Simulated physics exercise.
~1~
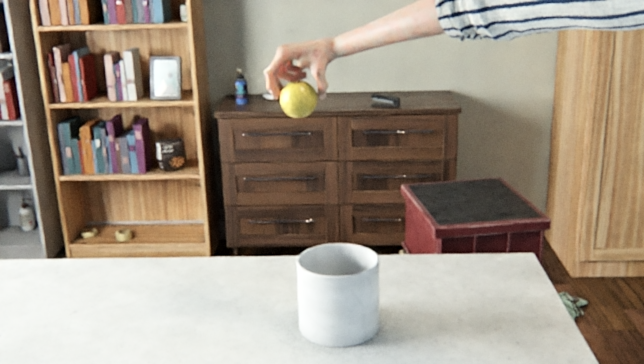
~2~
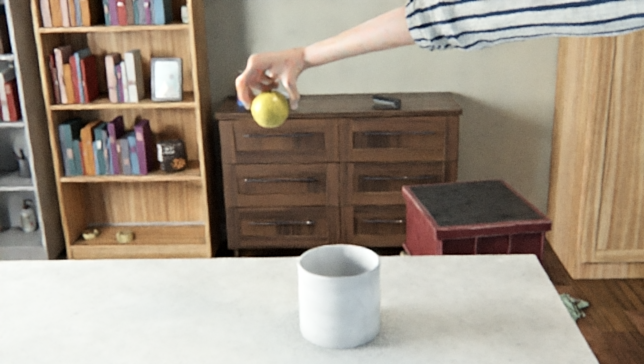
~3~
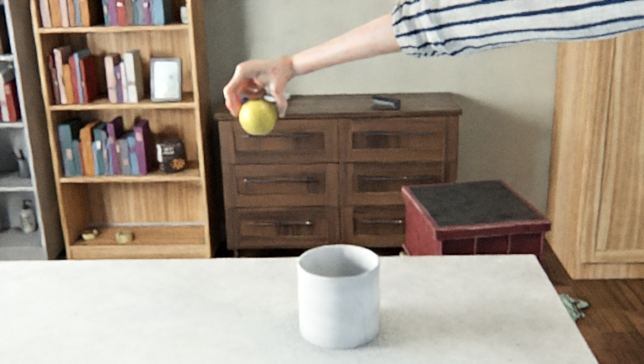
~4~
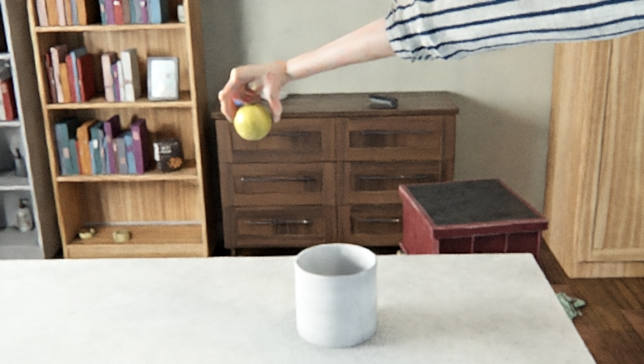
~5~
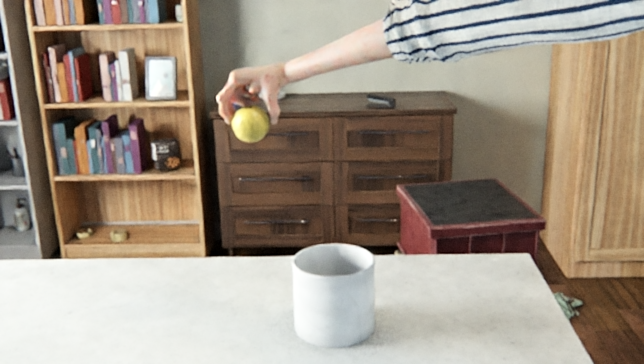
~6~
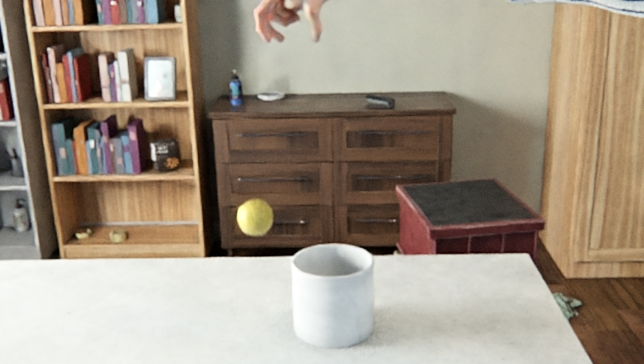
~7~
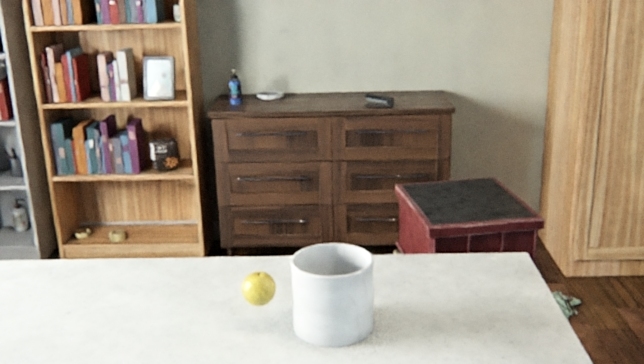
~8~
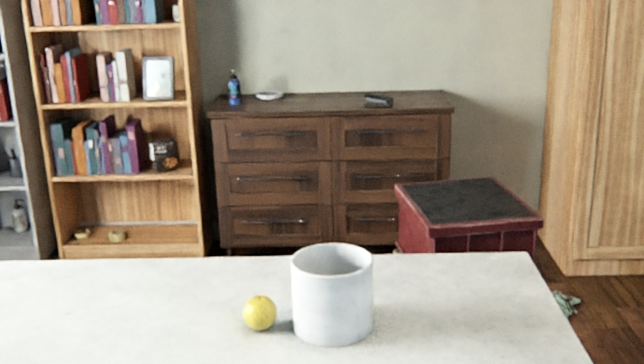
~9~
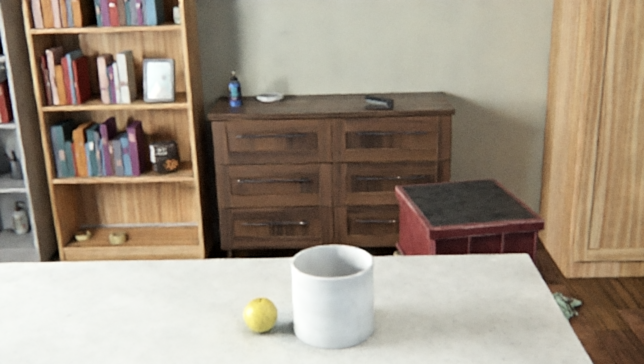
To begin with, a hand in a striped sleeve holds a small yellow apple high above a pale table, where an open white container stands, with a bookshelf and wooden drawers behind. The hand carries the apple a little to the left and slightly lower, then pauses with it left of the container. The fingers open and the apple drops as the hand draws back up and out of view. It falls past the left side of the container and lands on the tabletop. The apple has missed, and it rests beside the container, which has stayed in its place.
